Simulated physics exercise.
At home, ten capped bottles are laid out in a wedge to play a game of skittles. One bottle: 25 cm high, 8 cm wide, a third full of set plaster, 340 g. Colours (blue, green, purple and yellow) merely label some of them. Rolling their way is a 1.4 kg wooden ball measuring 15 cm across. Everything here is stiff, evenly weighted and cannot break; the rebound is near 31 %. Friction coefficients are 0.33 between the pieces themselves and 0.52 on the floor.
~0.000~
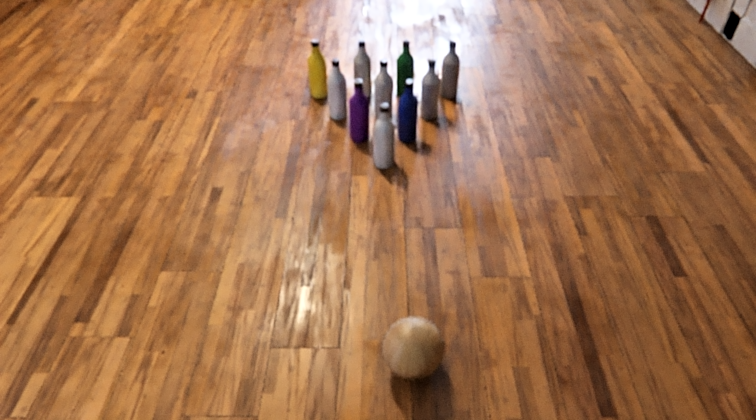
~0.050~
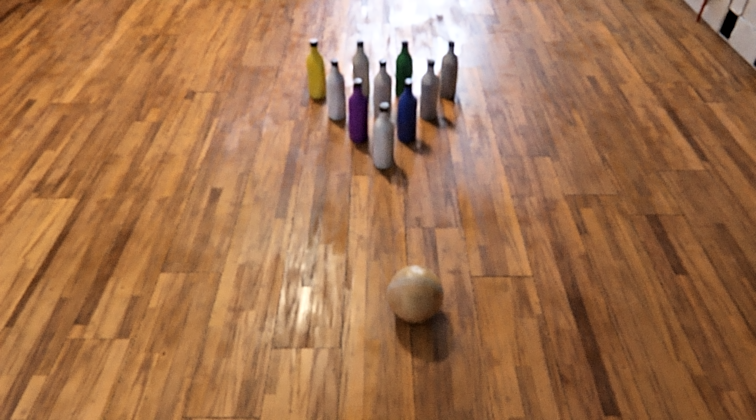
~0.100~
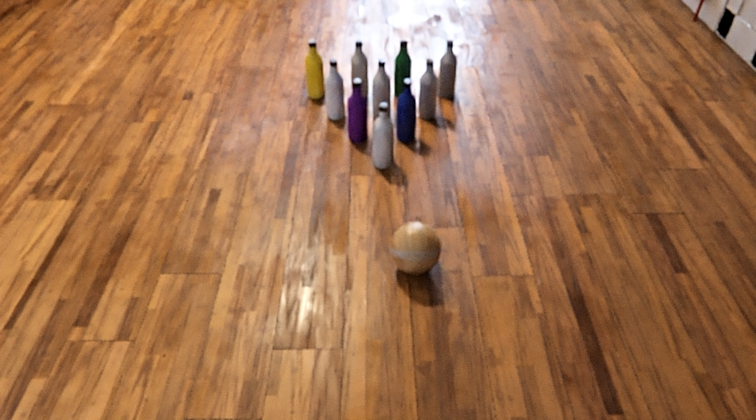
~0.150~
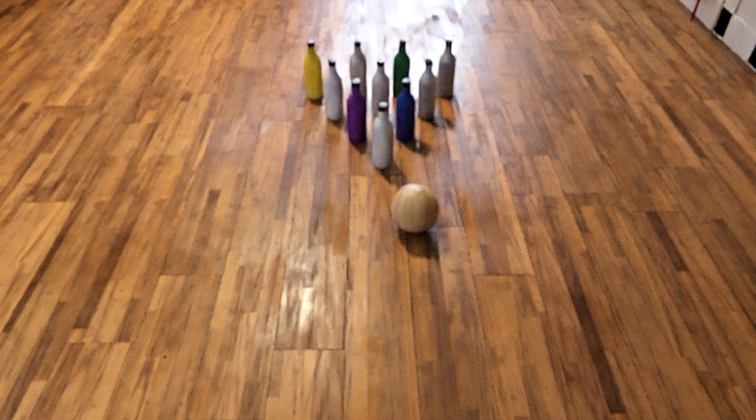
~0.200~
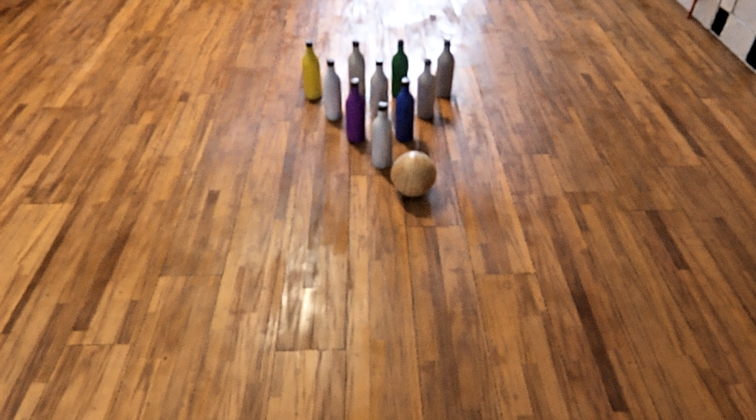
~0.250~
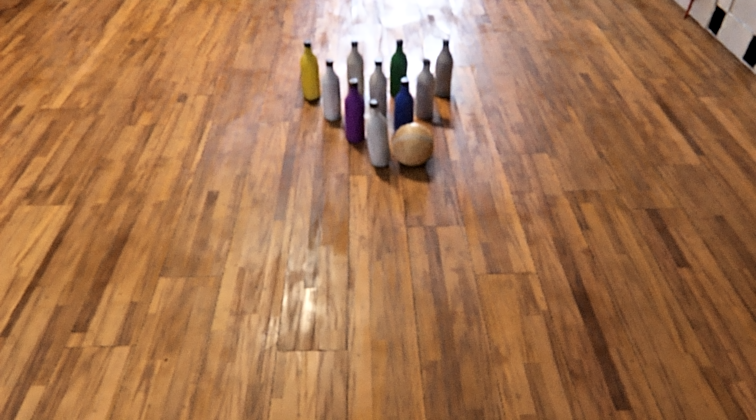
On a glossy wooden plank floor, ten capped bottles, among them yellow, green, purple and blue ones, stand in a wedge while a pale wooden ball rolls away from the viewer toward them. The ball closes the gap, reaches the right side of the front bottle, and that bottle leans slightly left.
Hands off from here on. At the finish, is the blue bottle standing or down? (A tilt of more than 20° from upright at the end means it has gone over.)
Down.
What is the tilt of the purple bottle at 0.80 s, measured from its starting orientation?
0°.
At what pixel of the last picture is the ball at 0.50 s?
Roughly at pixel (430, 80).
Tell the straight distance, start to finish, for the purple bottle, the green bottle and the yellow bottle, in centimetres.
Purple 0, green 20, yellow 0.
By 0.36 s, ball still moving; 4 of the 10 bottles over; blue bottle tilted 45°; green bottle tilted 18°.
By 0.50 s, ball still moving; 6 of the 10 bottles over; blue bottle lying flat; green bottle lying flat.
When it is over (1.4 s), ball rolling away; 6 of the 10 bottles over; blue bottle lying flat; green bottle lying flat; yellow bottle unmoved. In pixels of the last frame, middles, blue bottle near (297, 22), green bottle near (396, 65).
